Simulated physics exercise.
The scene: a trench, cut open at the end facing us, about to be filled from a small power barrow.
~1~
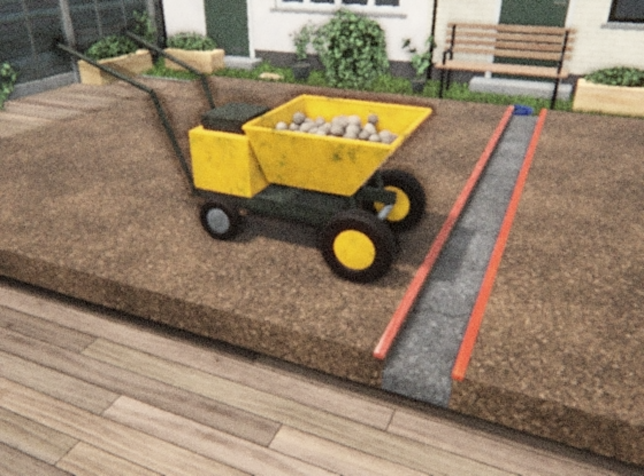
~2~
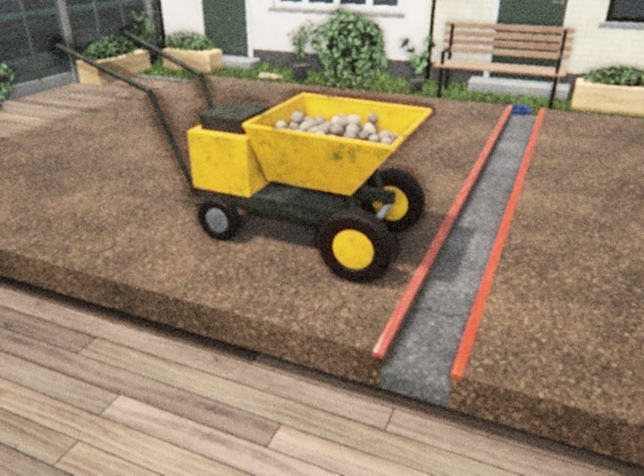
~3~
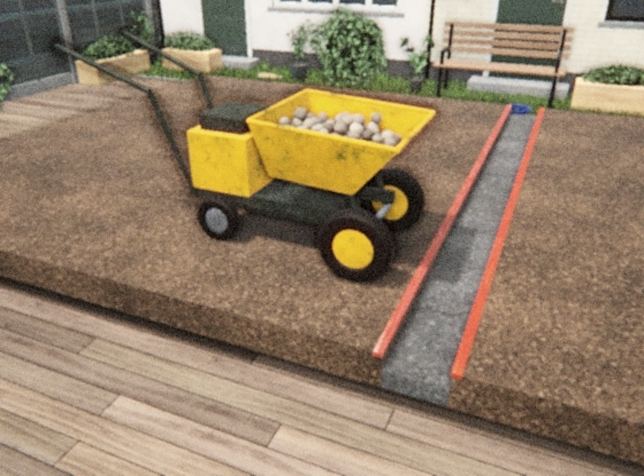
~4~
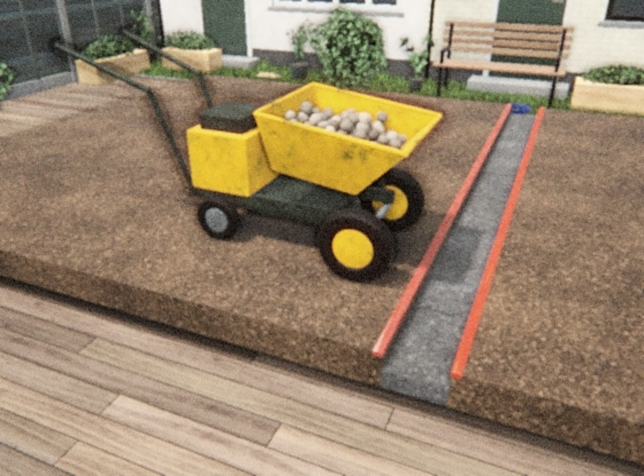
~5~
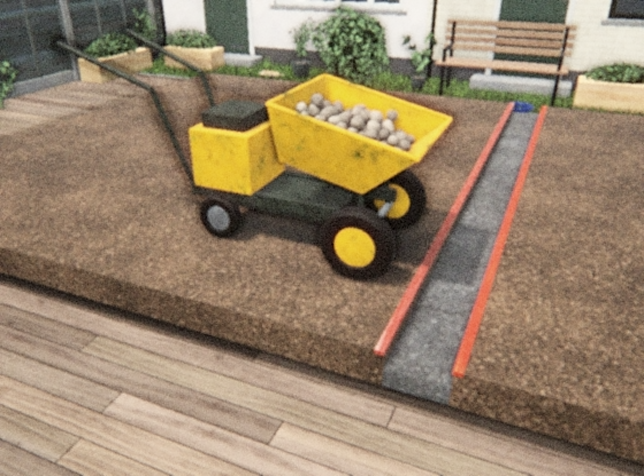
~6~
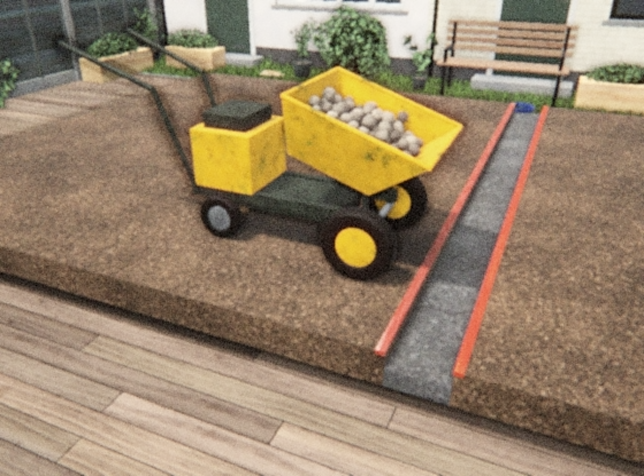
A yellow skip loaded with pebbles tilts gradually toward the narrow trench on the right.
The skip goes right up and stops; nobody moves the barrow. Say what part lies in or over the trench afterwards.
The trench takes under half.
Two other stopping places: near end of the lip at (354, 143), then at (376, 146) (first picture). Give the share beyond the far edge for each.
About 30 and 60 per cent.
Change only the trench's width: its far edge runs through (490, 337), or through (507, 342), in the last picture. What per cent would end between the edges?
About 40 and 60 per cent.
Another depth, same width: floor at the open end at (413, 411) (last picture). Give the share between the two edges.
Some 30 per cent.
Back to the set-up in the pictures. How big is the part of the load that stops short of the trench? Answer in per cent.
Some 0 per cent.
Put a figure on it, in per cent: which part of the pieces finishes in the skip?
Some 0 per cent.
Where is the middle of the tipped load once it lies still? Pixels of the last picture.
Near (523, 276).
Shortly afterwards, skip tipped steeply; the whole lot in the skip.
Next, skip tipped steeply; the bulk in the skip; only a few in or heaped over the trench; a little beyond it; only a few falling.
Some moments later, skip tipped right over; near a quarter in the skip; a little in or heaped over the trench; the bulk beyond it.
In the end, skip tipped right over; near a quarter in or heaped over the trench; the bulk beyond it.
